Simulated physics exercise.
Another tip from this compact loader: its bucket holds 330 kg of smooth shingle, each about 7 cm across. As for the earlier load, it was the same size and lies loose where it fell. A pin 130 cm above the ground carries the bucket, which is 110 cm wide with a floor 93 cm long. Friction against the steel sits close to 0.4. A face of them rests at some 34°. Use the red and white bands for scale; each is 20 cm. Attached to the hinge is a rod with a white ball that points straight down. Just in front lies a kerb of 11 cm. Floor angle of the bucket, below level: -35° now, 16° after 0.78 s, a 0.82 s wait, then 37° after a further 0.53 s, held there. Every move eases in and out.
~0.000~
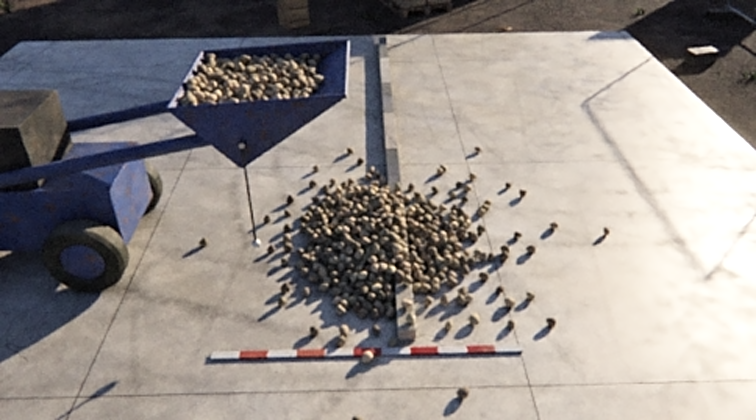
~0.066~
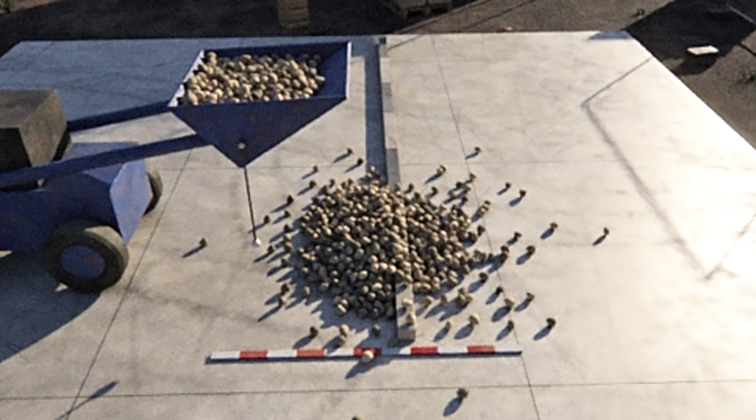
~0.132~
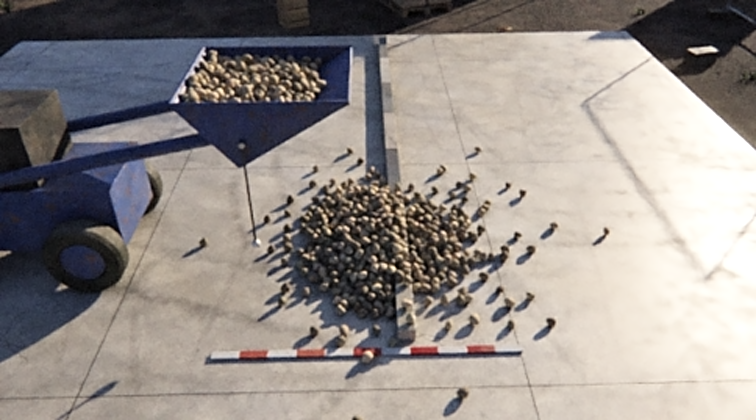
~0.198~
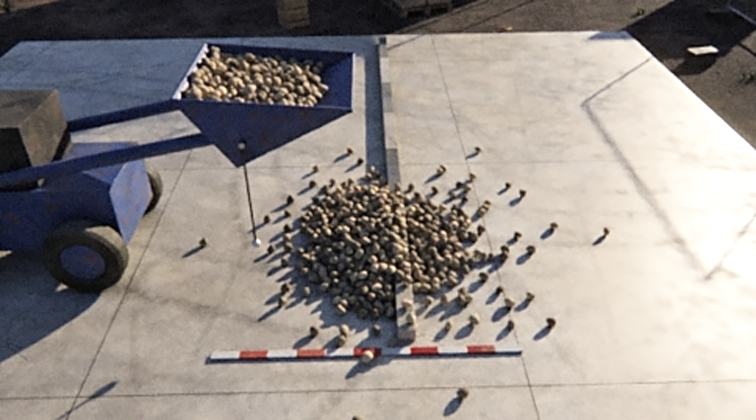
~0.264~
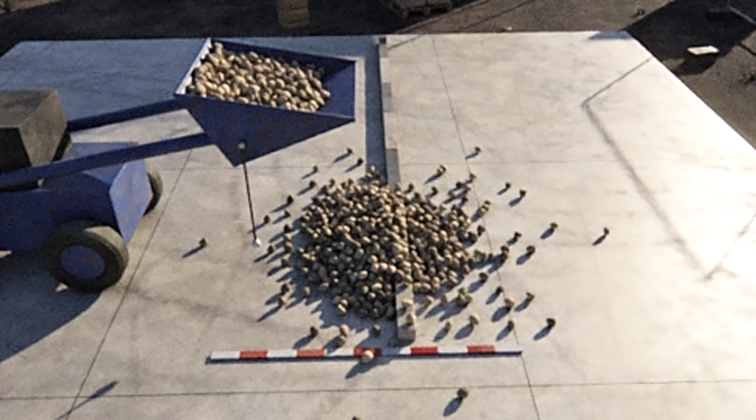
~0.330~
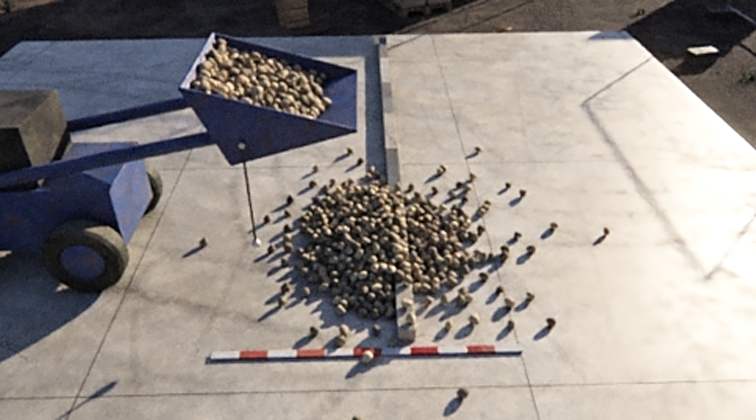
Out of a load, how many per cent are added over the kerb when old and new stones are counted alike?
Around 52 per cent.
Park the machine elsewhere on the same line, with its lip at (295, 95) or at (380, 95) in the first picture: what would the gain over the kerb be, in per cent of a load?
Some 10 percent, and then 80 percent.
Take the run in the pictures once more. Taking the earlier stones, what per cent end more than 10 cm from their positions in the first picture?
The answer is about 15 per cent.
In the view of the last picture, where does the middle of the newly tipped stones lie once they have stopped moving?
Near (407, 229).
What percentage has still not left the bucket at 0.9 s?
Reading: Near 100 % of the load.
After 0.6 s the floor is at 8°; in per cent of one load, 100 in the bucket, 76 on this side of the kerb, 23 over the kerb; the foremost stones are at (540, 238).
After 0.9 s the floor is at 16°; in per cent of one load, 100 in the bucket, 77 on this side of the kerb, 23 over the kerb; the foremost stones are at (540, 238).
After 2.6 s the floor is at 37°; in per cent of one load, 0 in the bucket, 132 on this side of the kerb, 67 over the kerb; the foremost stones are at (533, 205).
After 5.1 s the floor is at 37°; in per cent of one load, 0 in the bucket, 125 on this side of the kerb, 75 over the kerb; the foremost stones are at (535, 205). Net gain over the kerb, 52.
